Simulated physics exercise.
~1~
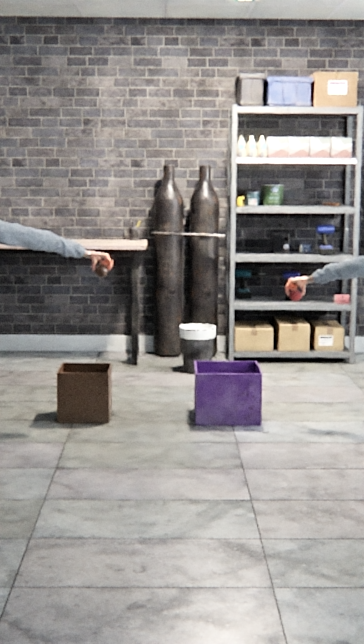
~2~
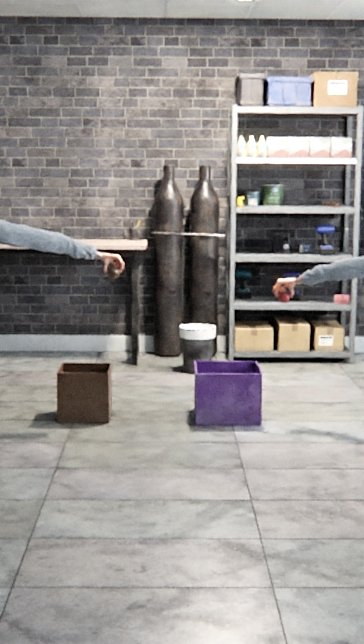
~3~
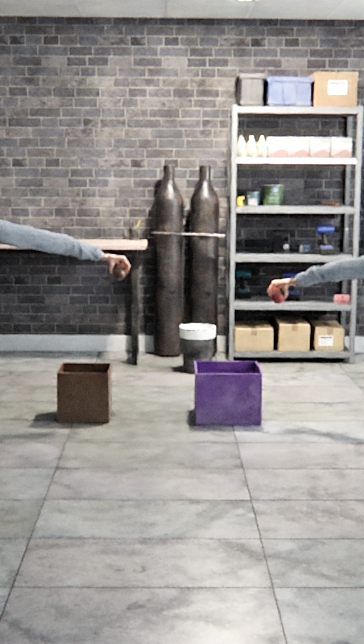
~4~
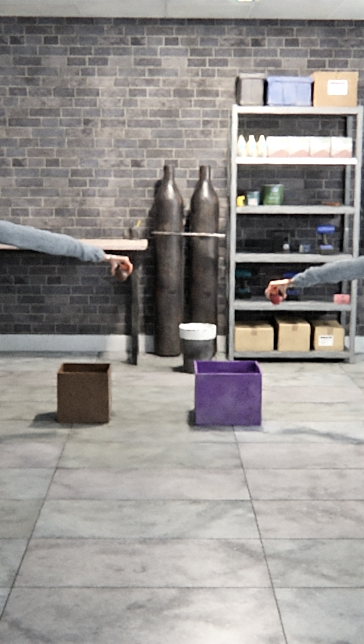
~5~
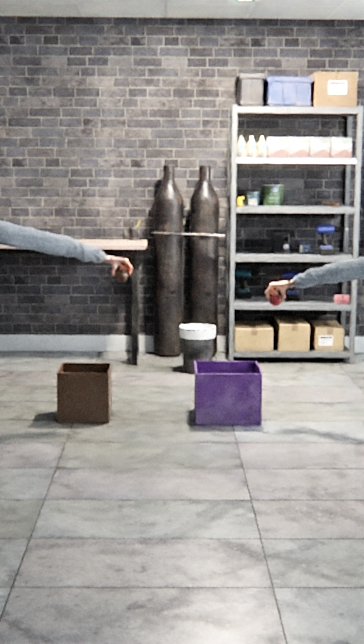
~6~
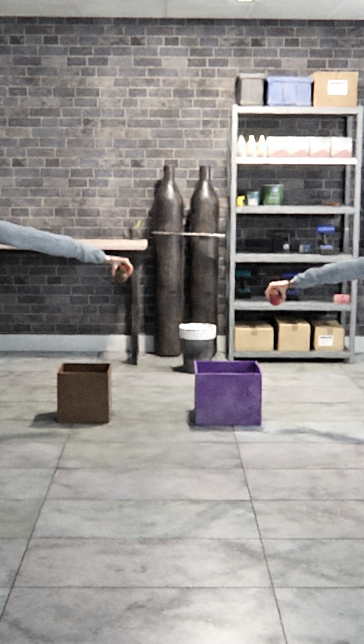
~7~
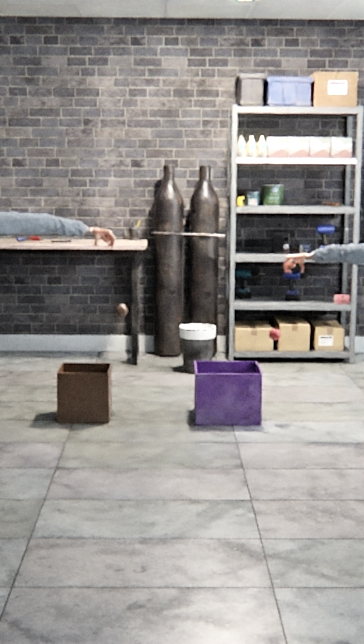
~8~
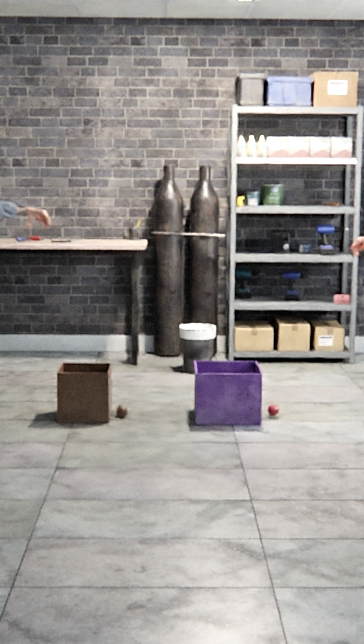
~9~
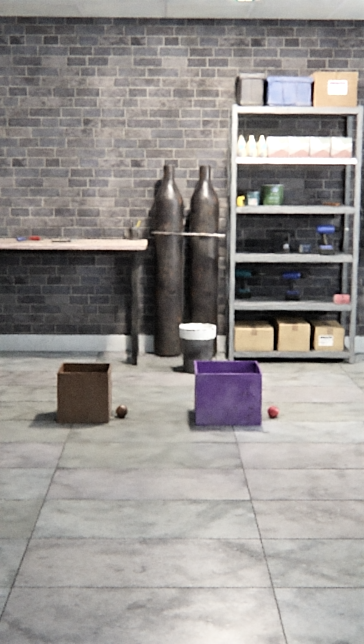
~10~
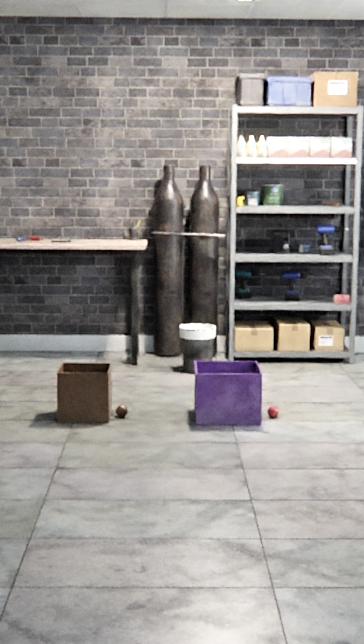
Two blue-sleeved arms reach in from the left and right edges of a workshop with a grey brick wall and pale tiled floor, seen from a still, straight-on view. Each hand holds a small round item, a brownish one at left and a red one at right, near a brown box and a purple box on the floor. The hands move slightly inward, then hold still. Both let go and draw back as the items drop. Each lands on the floor just right of its box, and both rest there, outside the boxes, after the arms have gone.
